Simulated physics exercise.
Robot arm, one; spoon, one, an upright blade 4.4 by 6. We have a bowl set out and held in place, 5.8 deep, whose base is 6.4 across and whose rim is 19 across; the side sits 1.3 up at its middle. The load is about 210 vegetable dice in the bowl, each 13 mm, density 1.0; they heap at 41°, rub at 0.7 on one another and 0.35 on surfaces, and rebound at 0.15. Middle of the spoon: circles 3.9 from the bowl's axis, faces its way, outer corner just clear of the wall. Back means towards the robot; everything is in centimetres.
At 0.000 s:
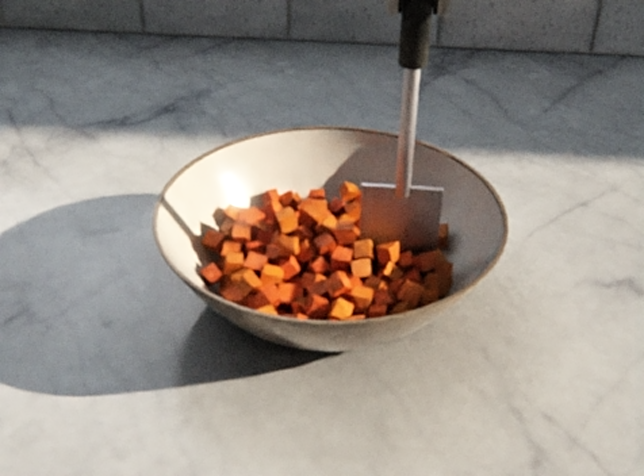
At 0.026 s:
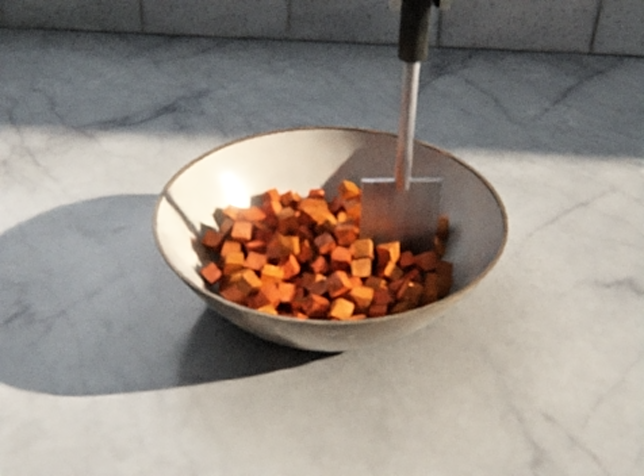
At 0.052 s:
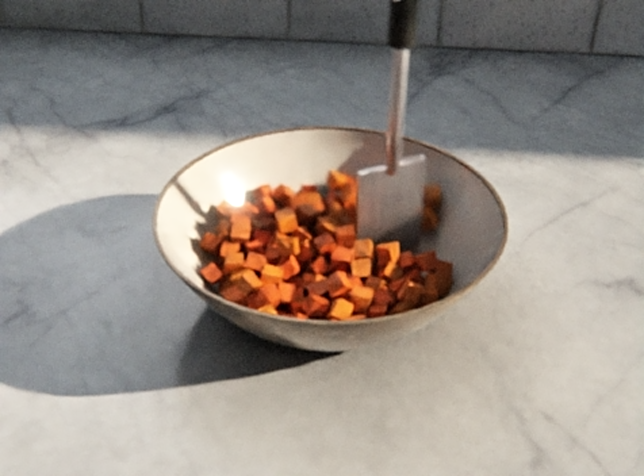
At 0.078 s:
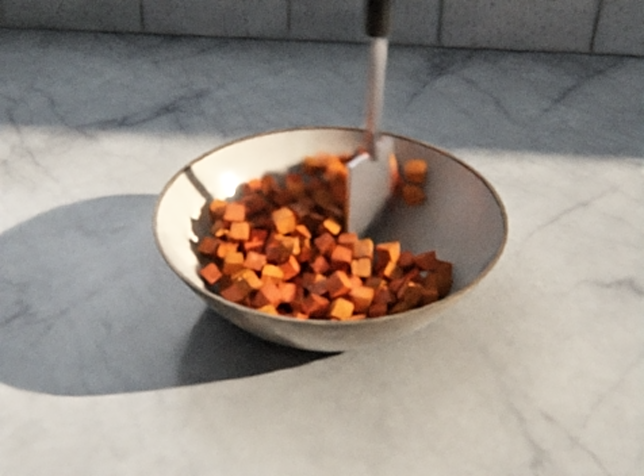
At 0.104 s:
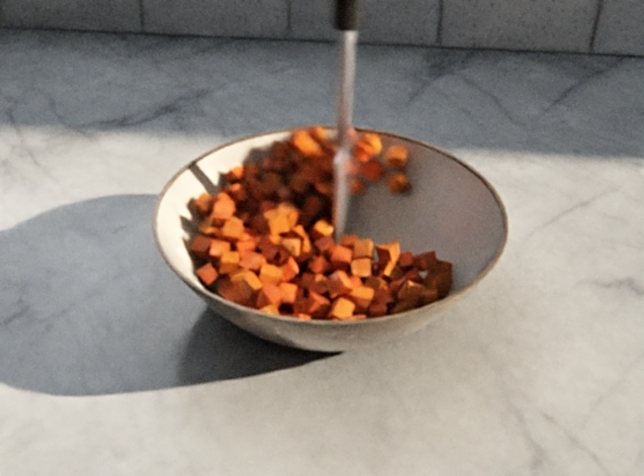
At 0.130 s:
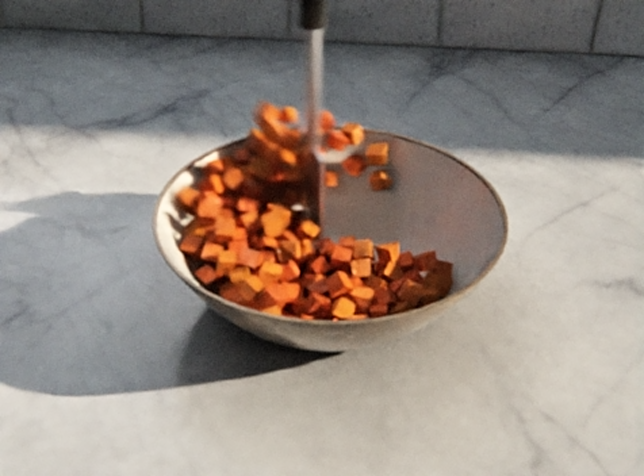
The footage shows a metal blade on an upright rod standing among orange vegetable cubes in a pale bowl on a marble counter, then sweeping left and turning as it pushes cubes up into a heap at the back.
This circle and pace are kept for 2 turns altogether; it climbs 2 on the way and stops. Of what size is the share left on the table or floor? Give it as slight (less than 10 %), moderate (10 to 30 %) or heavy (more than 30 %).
It is heavy.
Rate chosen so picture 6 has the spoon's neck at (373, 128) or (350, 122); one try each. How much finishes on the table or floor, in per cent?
First try: About 25 %; second try: About 30 %.
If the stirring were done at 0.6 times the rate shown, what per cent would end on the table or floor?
That gives some 25 percent.
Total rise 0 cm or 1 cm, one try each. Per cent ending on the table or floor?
50 and 50 %.
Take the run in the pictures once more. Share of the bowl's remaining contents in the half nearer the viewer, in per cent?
Roughly 50 percent of it.
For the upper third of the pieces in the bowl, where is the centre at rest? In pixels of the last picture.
Somewhere close to (275, 255).
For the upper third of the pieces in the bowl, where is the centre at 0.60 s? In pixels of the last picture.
The centre is close to (240, 237).
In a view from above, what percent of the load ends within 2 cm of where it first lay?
I'd guess close to 5 percent of the load.
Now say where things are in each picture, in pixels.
Spoon neck at (405, 162), 0° round; upper third of the load around (318, 252), from x 215 to 440, top at y 190; 206 in the bowl, in the first frame.
Spoon neck at (404, 156), 9° round; upper third of the load around (318, 251), from x 215 to 440, top at y 190, in the second frame.
Spoon neck at (394, 141), 32° round; upper third of the load around (320, 240), from x 215 to 440, top at y 180, in the third frame.
Spoon neck at (372, 128), 58° round; upper third of the load around (322, 218), from x 210 to 440, top at y 160, in the fourth frame.
Spoon neck at (344, 121), 85° round; upper third of the load around (288, 196), from x 205 to 440, top at y 135, in the fifth frame.
Spoon neck at (313, 120), 111° round; upper third of the load around (257, 184), from x 190 to 440, top at y 115; 206 in the bowl, in the sixth frame.
By 0.36 s, 346° round, highest piece 9 above the table; 141 in the bowl, 33 on the table or floor, 32 in flight or on the tool.
By 0.60 s, 222° round, highest piece 7 above the table; 119 in the bowl, 86 on the table or floor, 1 in flight or on the tool.
By 0.91 s, 0° round, highest piece 5 above the table; 117 in the bowl, 89 on the table or floor.
By 1.61 s, 0° round, highest piece 5 above the table; 117 in the bowl, 89 on the table or floor.
Final count, 117 in the bowl, 89 on the table or floor. That is 43 % on the table or floor.
